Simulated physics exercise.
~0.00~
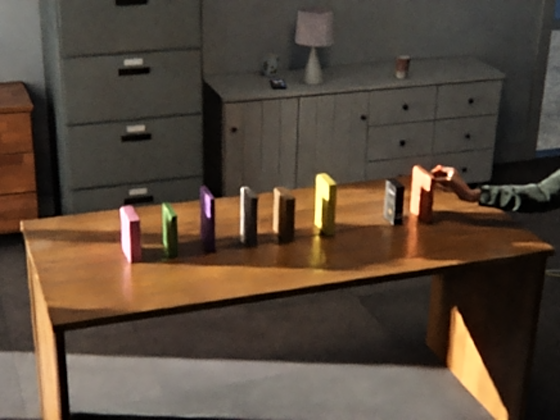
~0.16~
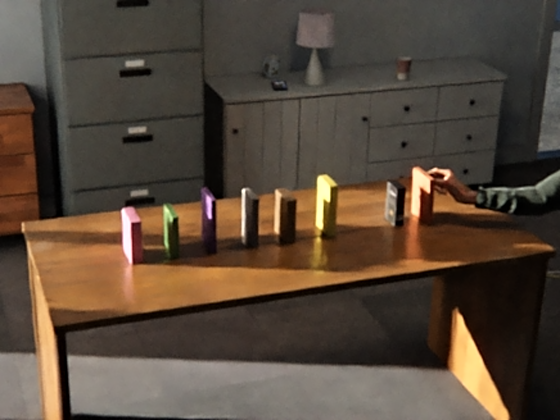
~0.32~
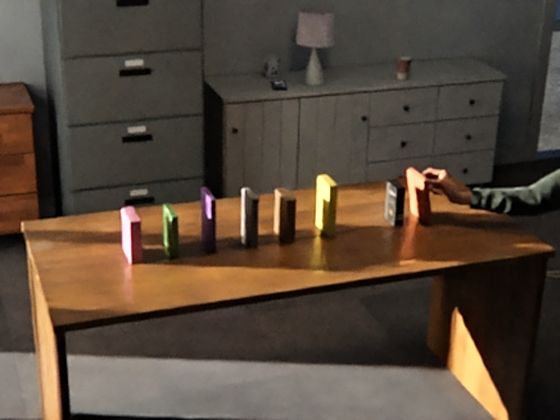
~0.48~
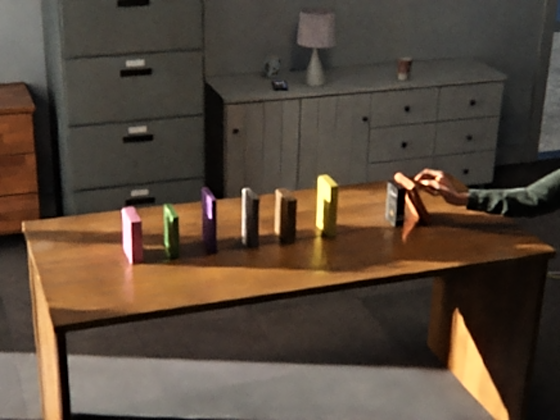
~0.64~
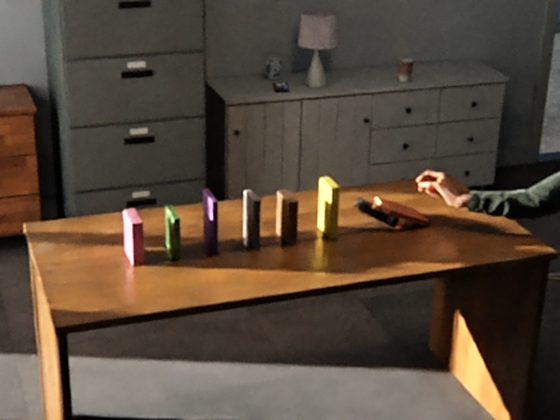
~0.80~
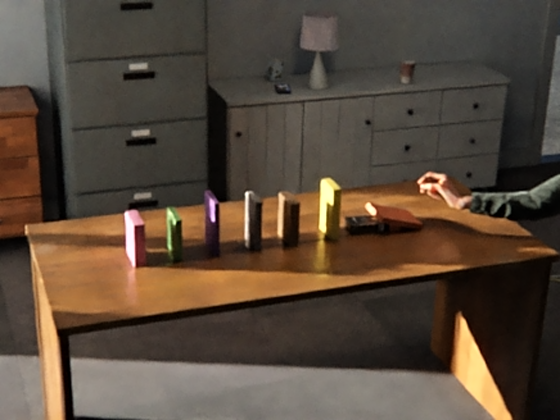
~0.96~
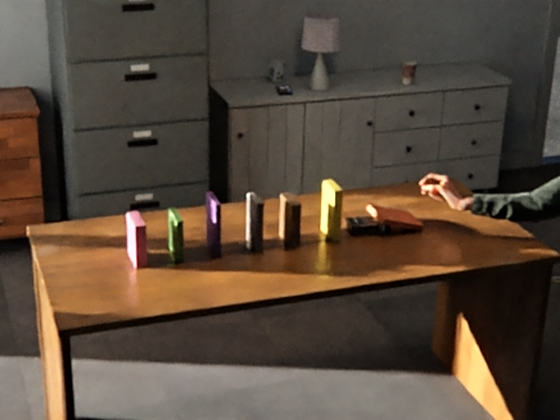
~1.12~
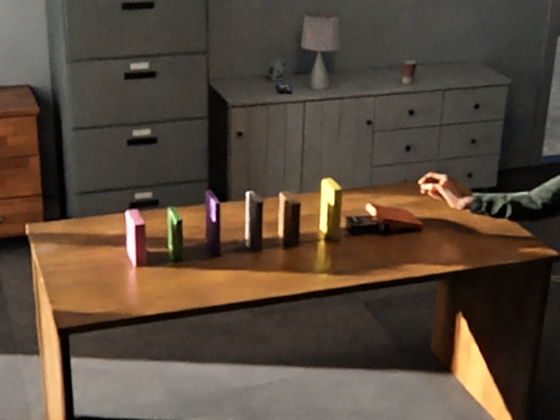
The clip shows a row of upright blocks on a wooden table as a hand at the right tips the orange block leftward into the black packet. Both fall and lie on the table short of the yellow block, which stays standing with the rest of the row.
